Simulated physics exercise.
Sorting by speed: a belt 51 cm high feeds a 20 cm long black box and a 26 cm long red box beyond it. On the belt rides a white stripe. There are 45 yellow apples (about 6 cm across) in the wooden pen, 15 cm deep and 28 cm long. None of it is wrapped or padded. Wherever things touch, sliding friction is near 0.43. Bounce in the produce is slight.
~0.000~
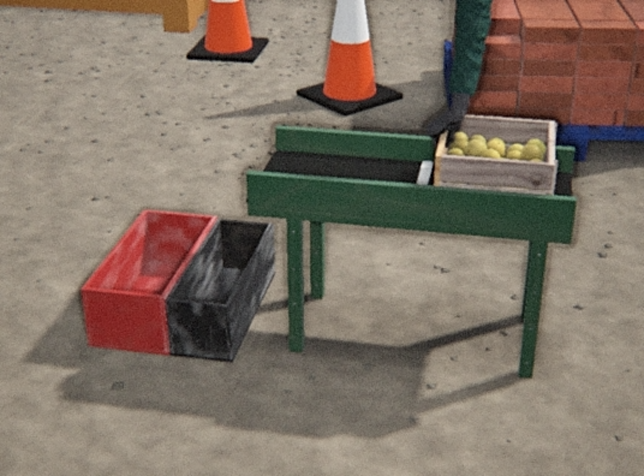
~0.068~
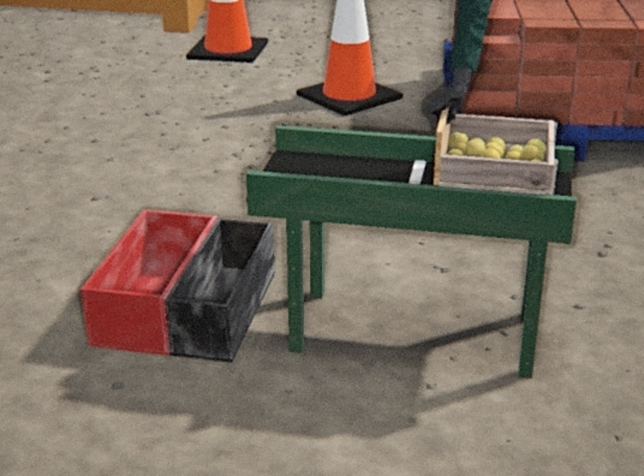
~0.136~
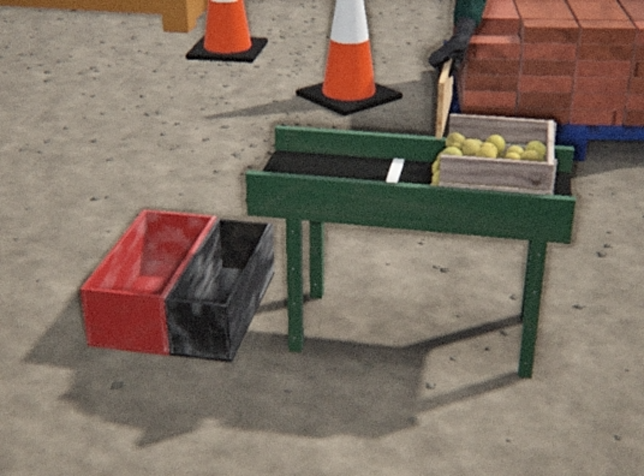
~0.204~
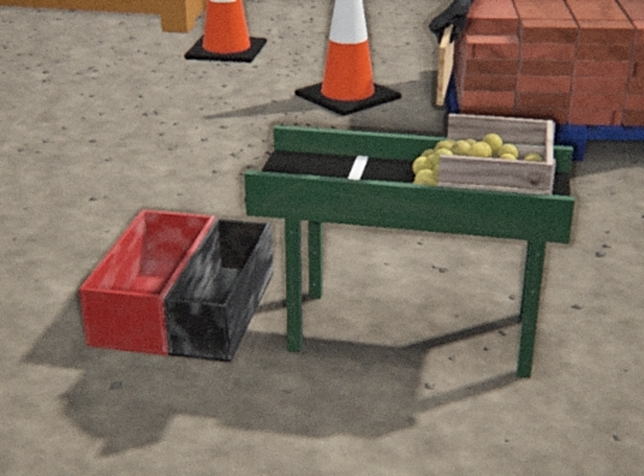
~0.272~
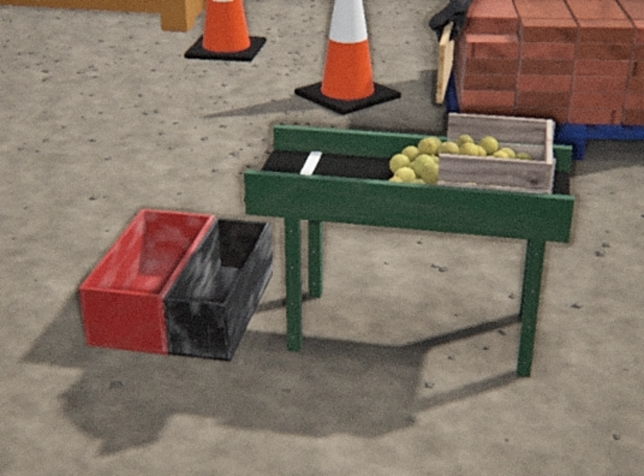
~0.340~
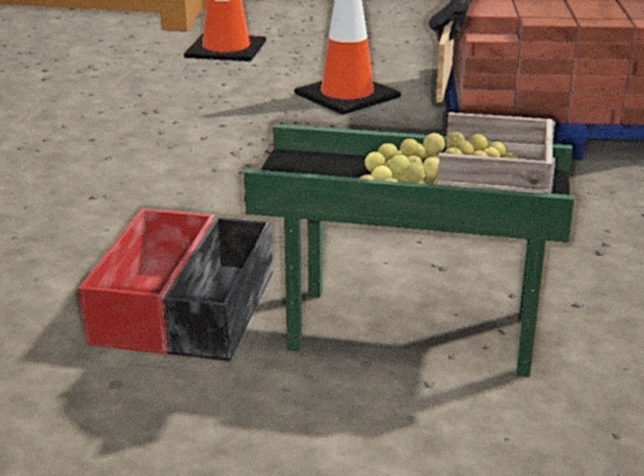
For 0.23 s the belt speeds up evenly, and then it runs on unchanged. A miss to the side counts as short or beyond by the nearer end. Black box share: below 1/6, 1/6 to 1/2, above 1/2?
Below 1/6.
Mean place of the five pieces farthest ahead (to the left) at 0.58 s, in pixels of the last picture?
Centre approx. at (277, 160) px.
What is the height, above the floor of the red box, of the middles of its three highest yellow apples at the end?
Around 8 centimetres.
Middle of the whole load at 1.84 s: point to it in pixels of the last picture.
Around (154, 290).
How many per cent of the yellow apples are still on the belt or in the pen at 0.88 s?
That would be about 40 per cent.
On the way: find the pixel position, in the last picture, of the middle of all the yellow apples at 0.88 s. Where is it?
At about (236, 163).
After 0.58 s, 7 still in the wooden pen and 38 on the belt.
After 0.88 s, 5 in the red box, 18 on the belt and 22 in the air.
After 1.30 s, 41 in the red box, 2 on the belt and 2 in the air.
When it is over (at 1.84 s), 3 in the black box and 42 in the red box. Asked share, 3 of 45, 7 per cent.
